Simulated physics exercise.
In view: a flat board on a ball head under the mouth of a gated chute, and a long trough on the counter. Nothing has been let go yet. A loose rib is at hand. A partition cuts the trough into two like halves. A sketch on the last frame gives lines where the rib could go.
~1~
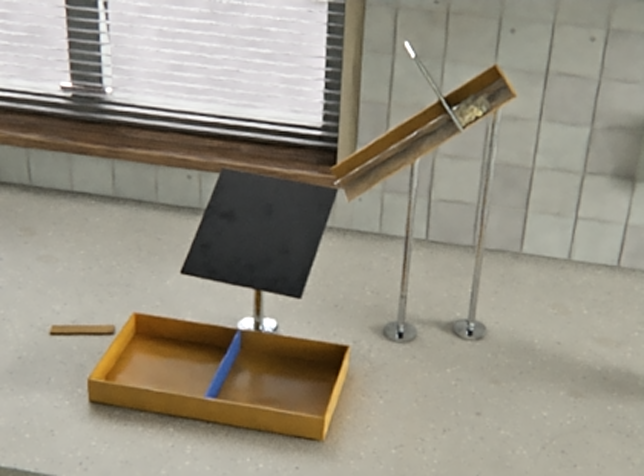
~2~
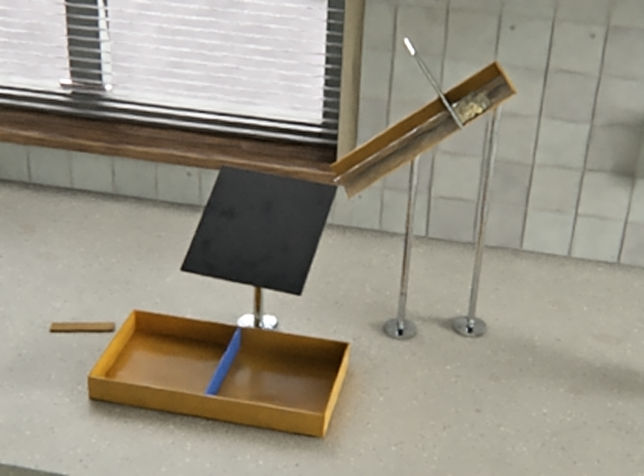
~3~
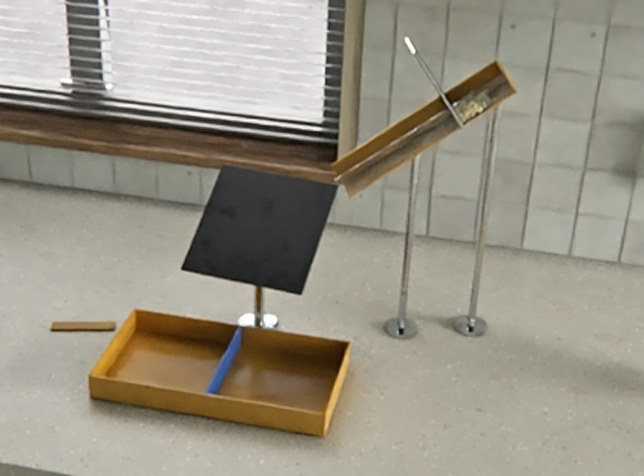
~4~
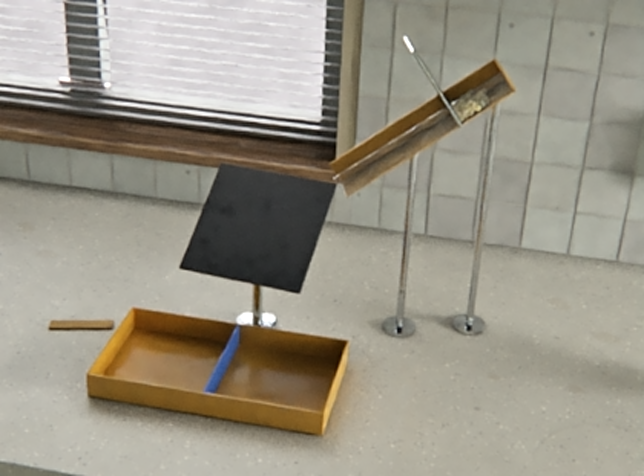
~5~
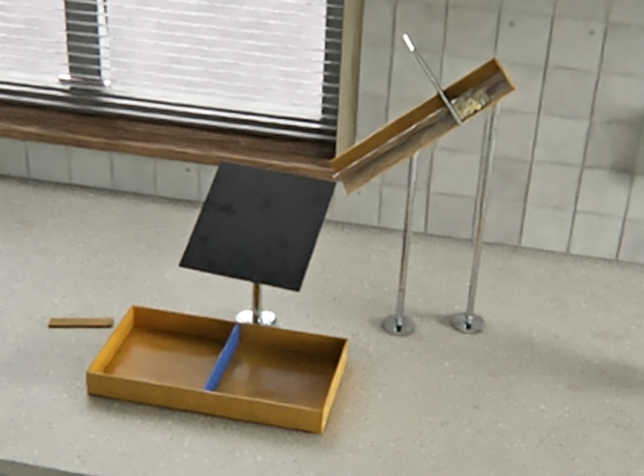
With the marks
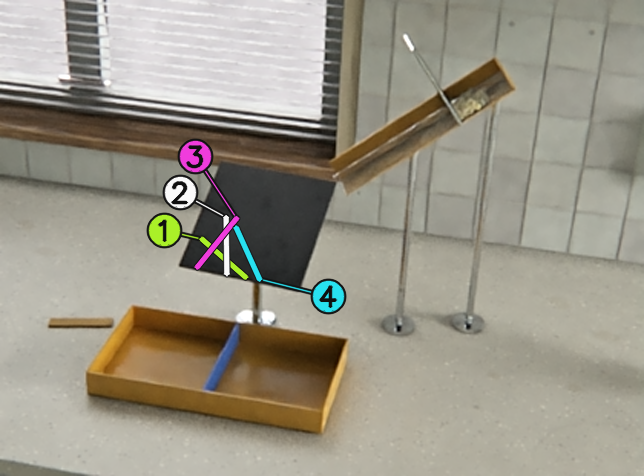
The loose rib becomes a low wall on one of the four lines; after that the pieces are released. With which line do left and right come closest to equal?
Best: 2.
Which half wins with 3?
Left.
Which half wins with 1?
More lands on the right.
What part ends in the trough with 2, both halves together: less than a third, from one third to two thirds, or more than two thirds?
Line 2 gives more than two thirds.
On the marked copy, line 1 from (201, 239) to (245, 277); line 2 from (226, 217) to (226, 273); line 3 from (236, 218) to (197, 267); line 4 from (236, 227) to (259, 279).
If 1 is chosen, of what is caught, about a tenth in the left half, almost all in the right.
If 2 is chosen, of what is caught, roughly two thirds in the left half, roughly a third in the right.
If 3 is chosen, of what is caught, almost all in the left half, about a tenth in the right.
If 4 is chosen, of what is caught, just a few in the left half, almost all in the right.
